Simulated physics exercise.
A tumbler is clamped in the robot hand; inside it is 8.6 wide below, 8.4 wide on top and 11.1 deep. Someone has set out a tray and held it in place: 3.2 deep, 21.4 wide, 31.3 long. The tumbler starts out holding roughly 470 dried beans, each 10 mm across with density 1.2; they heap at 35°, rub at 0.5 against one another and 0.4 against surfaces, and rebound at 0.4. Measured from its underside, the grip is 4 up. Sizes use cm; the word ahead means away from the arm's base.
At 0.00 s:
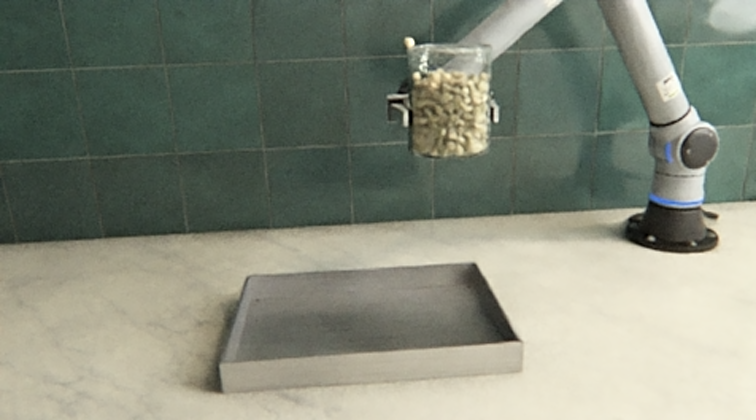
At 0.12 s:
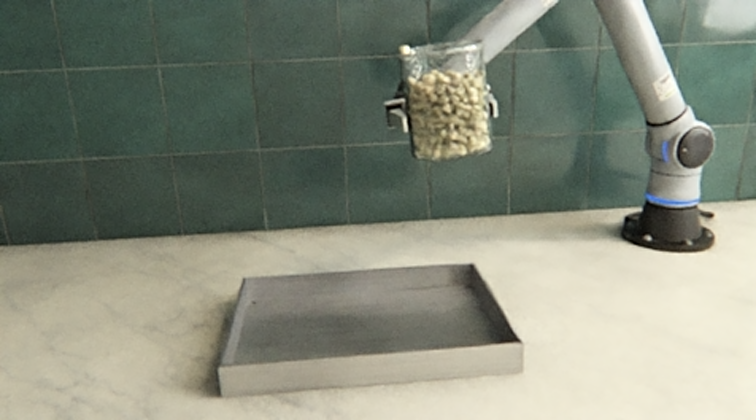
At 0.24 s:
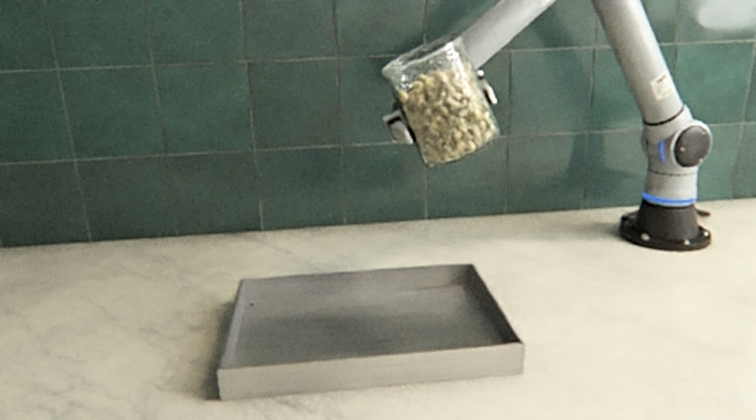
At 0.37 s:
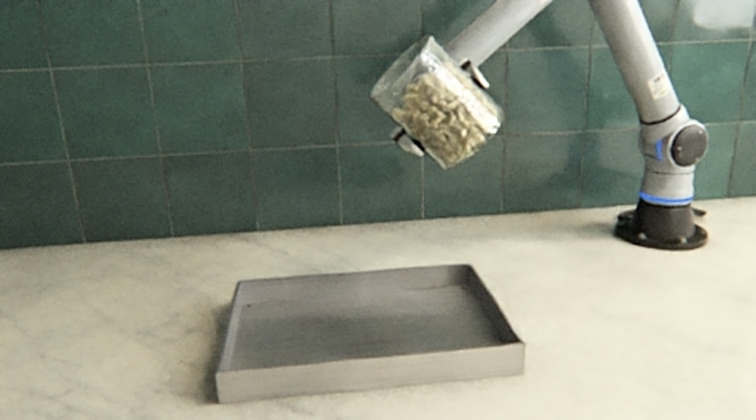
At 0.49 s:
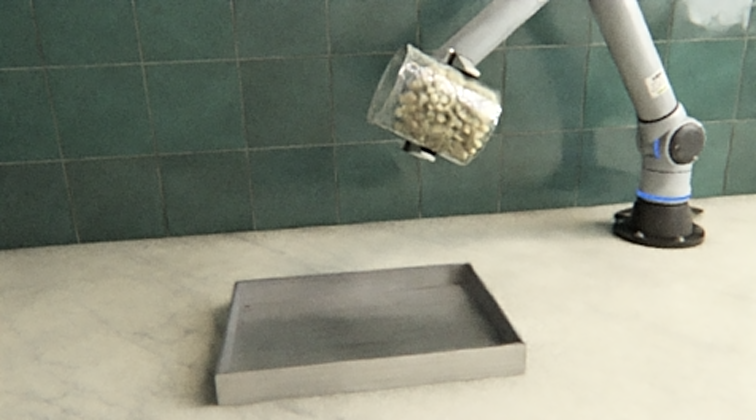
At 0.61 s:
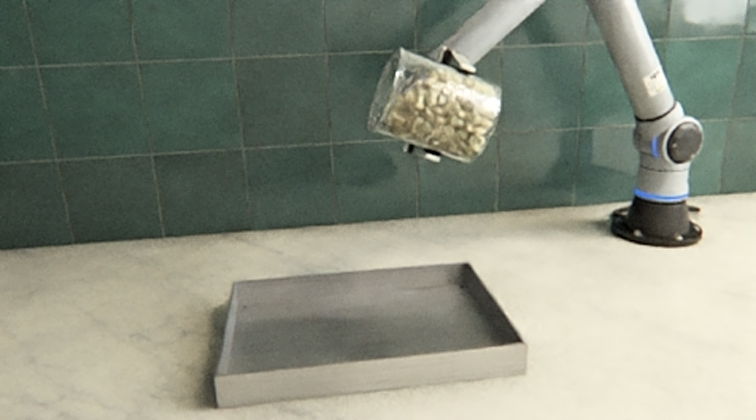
A pale, marbled countertop runs in front of a wall of dark green tiles, seen from slightly above by a camera that stays almost still. A grey robot arm with a black base and blue ring stands at right, gripping a clear container of pale beans above an empty grey tray. The arm tilts the container leftward from upright until it leans steeply, the beans shifting inside.
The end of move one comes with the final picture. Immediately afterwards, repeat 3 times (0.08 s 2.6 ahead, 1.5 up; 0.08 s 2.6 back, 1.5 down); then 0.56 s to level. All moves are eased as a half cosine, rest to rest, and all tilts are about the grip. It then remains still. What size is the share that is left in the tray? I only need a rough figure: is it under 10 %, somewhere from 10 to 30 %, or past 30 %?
Roughly, it is past 30 %.
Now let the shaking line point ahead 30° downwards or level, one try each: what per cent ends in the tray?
I'd say close to 15 percent for the first and close to 30 percent for the second.
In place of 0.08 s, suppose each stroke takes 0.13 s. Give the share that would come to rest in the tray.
Estimate: Close to 15 percent.
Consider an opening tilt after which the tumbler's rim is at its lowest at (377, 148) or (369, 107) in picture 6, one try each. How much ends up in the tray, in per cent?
80 % and 25 %.
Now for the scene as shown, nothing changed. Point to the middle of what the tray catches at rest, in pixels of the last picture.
Roughly at pixel (290, 338).
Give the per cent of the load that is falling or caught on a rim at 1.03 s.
Some 19 per cent.
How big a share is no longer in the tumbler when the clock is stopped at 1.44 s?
Roughly 50 percent by that moment.
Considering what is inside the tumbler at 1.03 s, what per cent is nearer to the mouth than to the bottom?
50 per cent.
After 1.03 s, tilted 68° forward, highest piece 30 above the table; 292 in the tumbler, 90 in the tray, 1 on the table or floor, 90 in flight or on a rim.
After 1.44 s, tilted 21° forward, highest piece 32 above the table; 240 in the tumbler, 222 in the tray, 9 on the table or floor, 2 in flight or on a rim.
After 1.85 s, level, highest piece 29 above the table; 240 in the tumbler, 223 in the tray, 10 on the table or floor.
After 2.90 s, level, highest piece 29 above the table; 240 in the tumbler, 223 in the tray, 10 on the table or floor.
At rest, 240 in the tumbler, 223 in the tray, 10 on the table or floor. That is 47 % in the tray.
